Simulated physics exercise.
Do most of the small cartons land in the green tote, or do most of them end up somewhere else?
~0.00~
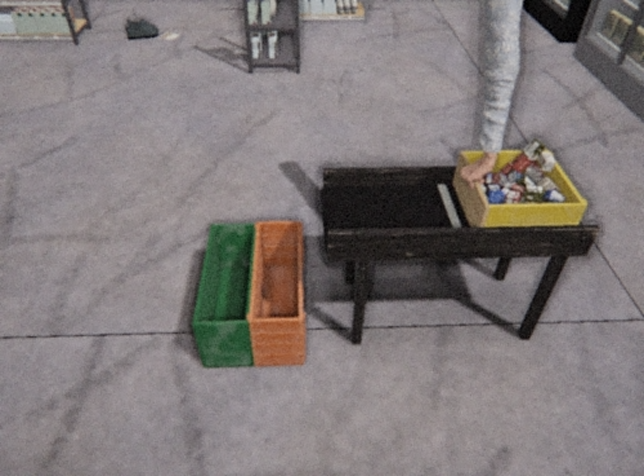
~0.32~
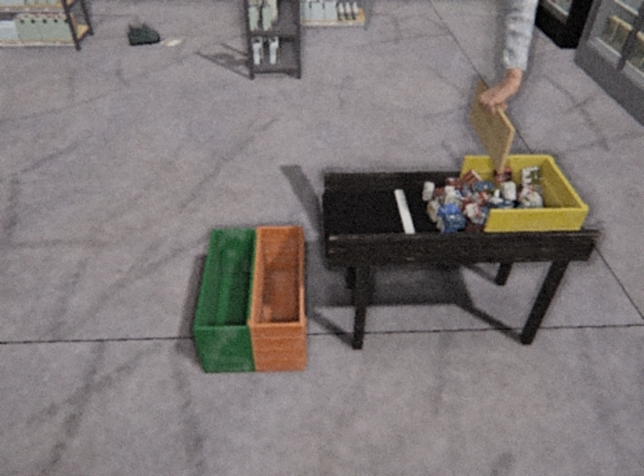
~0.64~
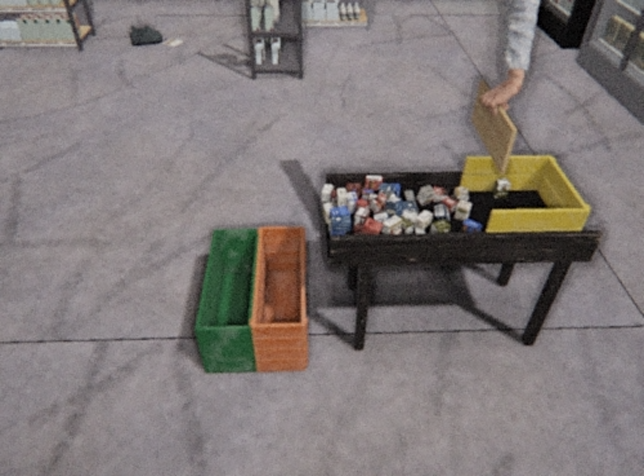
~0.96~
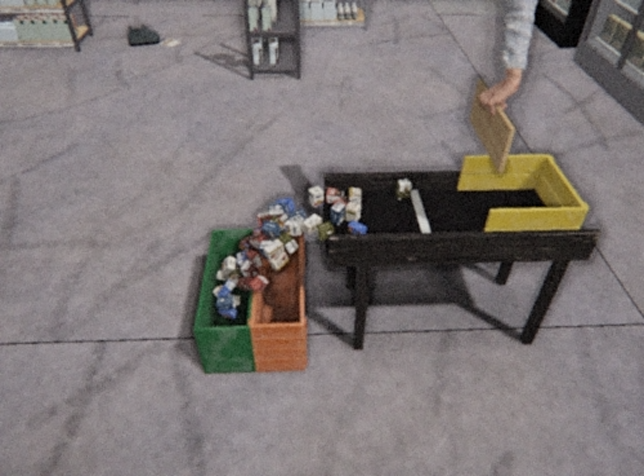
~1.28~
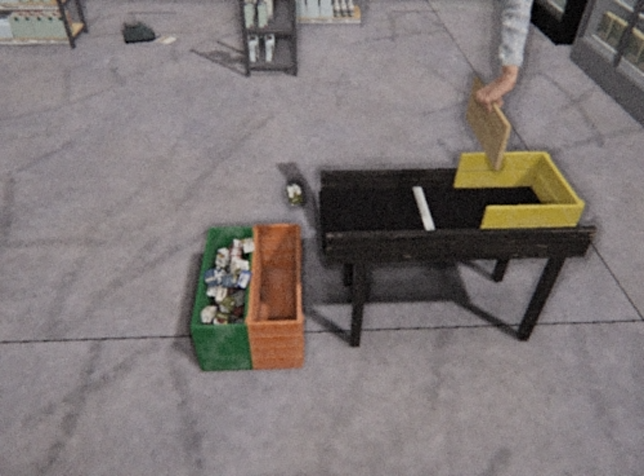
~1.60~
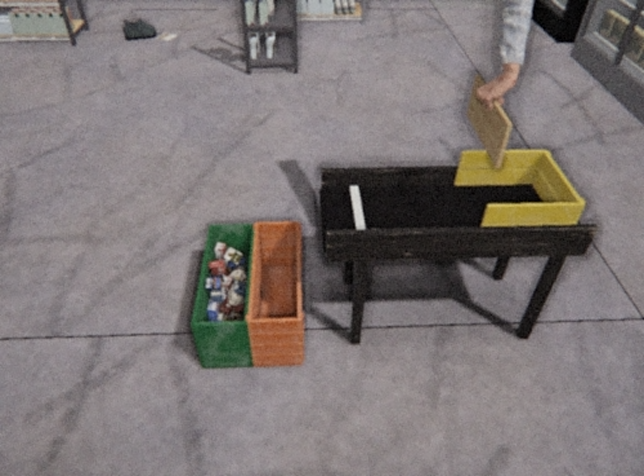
Most of the small cartons land in the green tote. They fly off the left end of the belt, pass over the orange tub and settle in the tote beyond it.
Small cartons slide left from the yellow pen along the belt into the green tote.
